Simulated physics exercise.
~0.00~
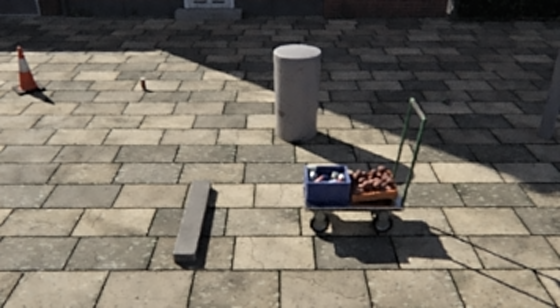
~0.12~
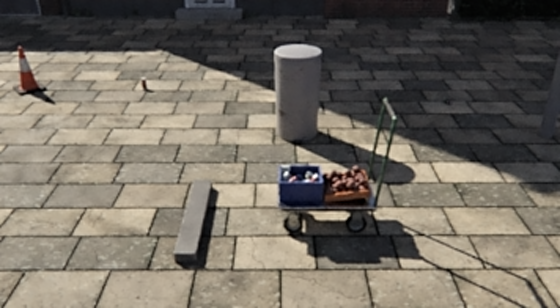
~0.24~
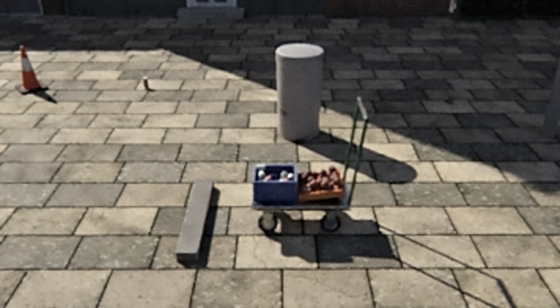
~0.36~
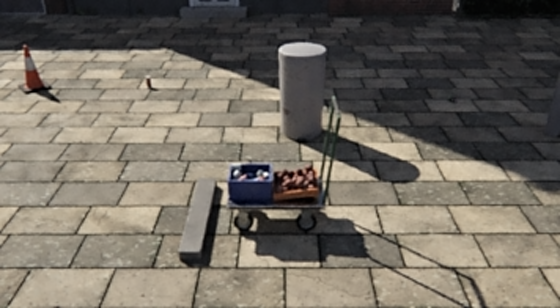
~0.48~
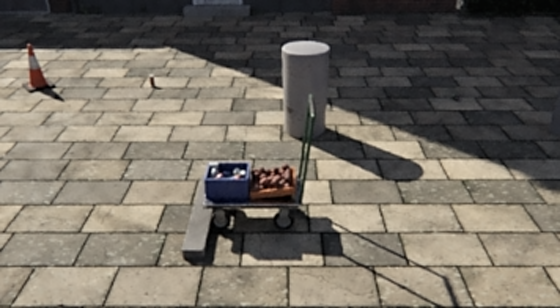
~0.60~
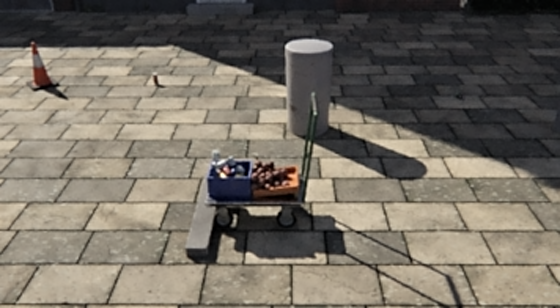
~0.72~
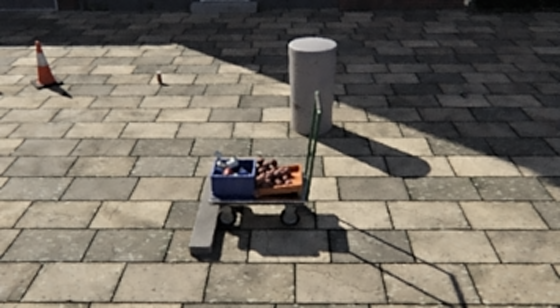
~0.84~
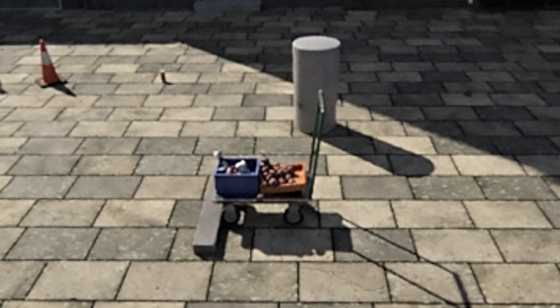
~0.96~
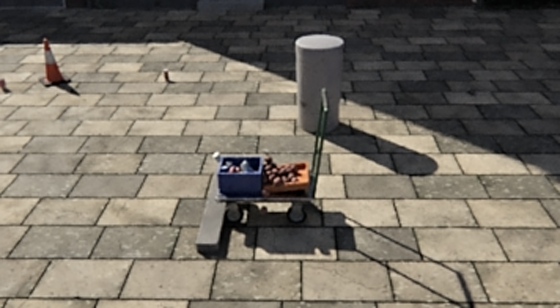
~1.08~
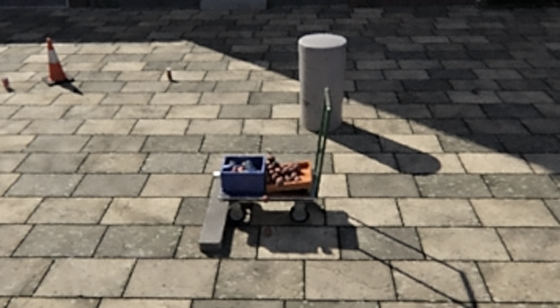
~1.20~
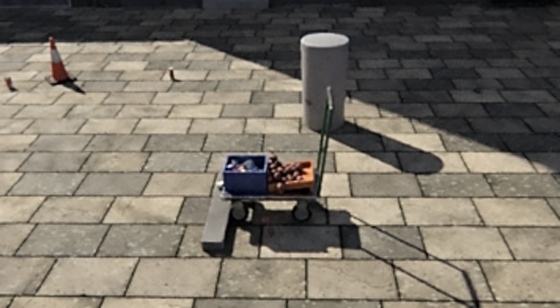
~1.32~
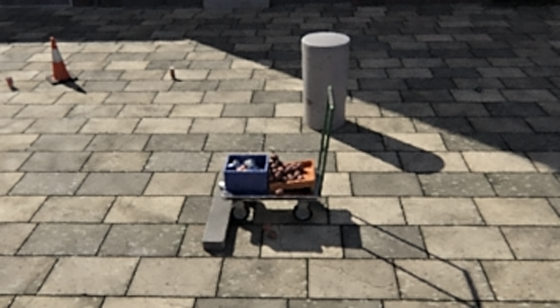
A platform trolley carrying a blue basket and an orange basket rolls left across sunlit paving and stops against a low step.
